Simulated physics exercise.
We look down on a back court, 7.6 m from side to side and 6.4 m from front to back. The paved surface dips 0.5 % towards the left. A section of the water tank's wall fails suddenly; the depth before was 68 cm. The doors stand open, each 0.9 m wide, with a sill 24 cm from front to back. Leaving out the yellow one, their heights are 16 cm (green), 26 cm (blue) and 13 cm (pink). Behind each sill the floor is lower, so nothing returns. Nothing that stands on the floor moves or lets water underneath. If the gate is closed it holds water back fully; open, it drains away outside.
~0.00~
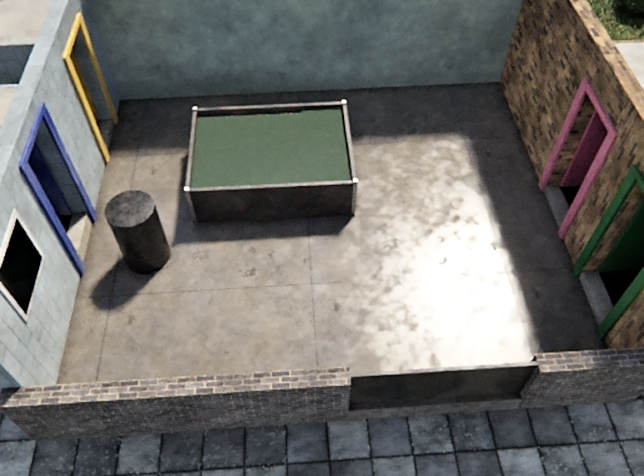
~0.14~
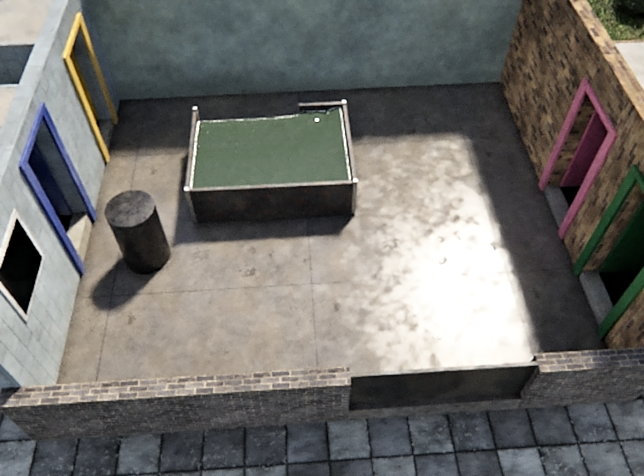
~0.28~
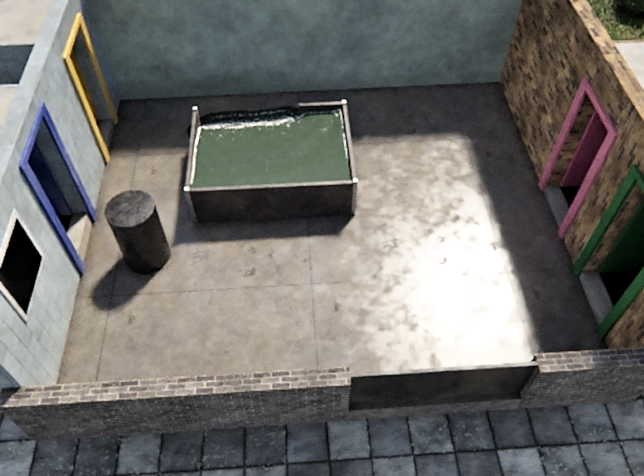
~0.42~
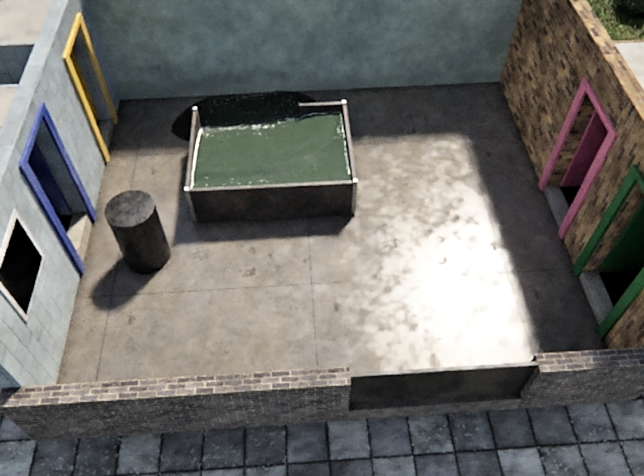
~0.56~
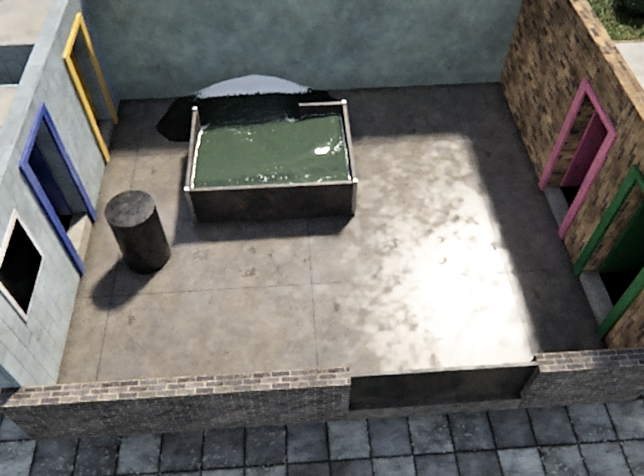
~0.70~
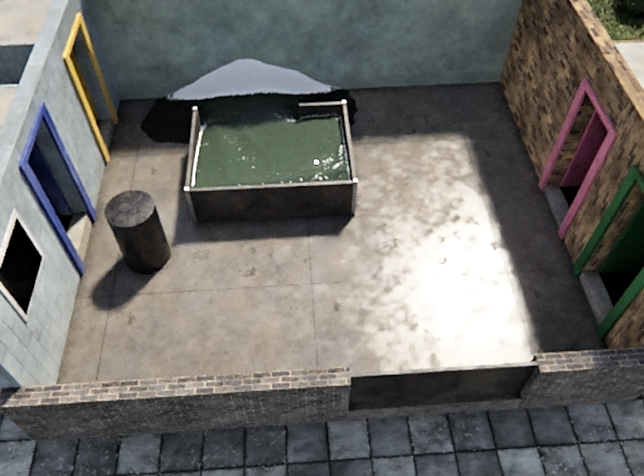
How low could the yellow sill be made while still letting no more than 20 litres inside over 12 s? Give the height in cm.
About 28 cm.
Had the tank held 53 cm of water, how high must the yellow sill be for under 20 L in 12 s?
About 21 cm.
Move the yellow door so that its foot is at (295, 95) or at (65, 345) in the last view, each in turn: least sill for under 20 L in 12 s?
Roughly 37 and 6.0 cm.
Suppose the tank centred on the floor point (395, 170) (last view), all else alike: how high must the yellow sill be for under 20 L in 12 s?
About 23 cm.
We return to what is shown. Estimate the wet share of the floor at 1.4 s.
Some 10 per cent of it.
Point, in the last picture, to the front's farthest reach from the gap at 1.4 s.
Around (419, 88).
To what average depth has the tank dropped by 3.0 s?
About 22 cm.
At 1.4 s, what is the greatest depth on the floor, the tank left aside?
Up to some 54 cm.
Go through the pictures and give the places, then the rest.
The first frame shows the water tank at (271, 147) is whole and still, 68 cm deep; the yellow door at (94, 97) is dry.
In the second frame, the front is at a hidden place, 0.3 m from the gap on the far side; 0.4 m2 of floor is wet, 68 cm left at the back.
In the third frame, the gap is on the far side, the front 0.8 m out at a hidden place; the back of the water tank holds 68 cm.
In the fourth frame, water pours out on the far side and has run 1.4 m, to (261, 94); about 10 cm deep outside, 66 cm at the back.
In the fifth frame, water pours out on the far side and has run 1.4 m, to (321, 91); about 11 cm deep outside, 60 cm at the back.
In the sixth frame, water pours out on the far side and has run 1.6 m, to (342, 90); about 12 cm deep outside, 57 cm at the back; the yellow door at (94, 97), 2.6 m from the gap, is still 1.1 m from the nearest water.
After 1.4 s water covers 10 % of the floor, deepest (54 cm) near (239, 97); it has not reached the yellow door.
After 3.0 s water covers 45 % of the floor, deepest (37 cm) near (128, 108); 28 cm at the yellow door, 88 litres in over its 13 cm sill.
After 12.0 s water covers 100 % of the floor, deepest (13 cm) near (179, 243); 7 cm at the yellow door, 176 litres in over its 13 cm sill.
At the yellow door as built, the water arrived by 1.6 s and peaked near 29 cm at 2.6 s.
Run again over the same 12 s with other heights there, 49 litres in over 23 cm, 11 litres over 31 cm. The limit of 20 litres is kept from about 28 cm up.
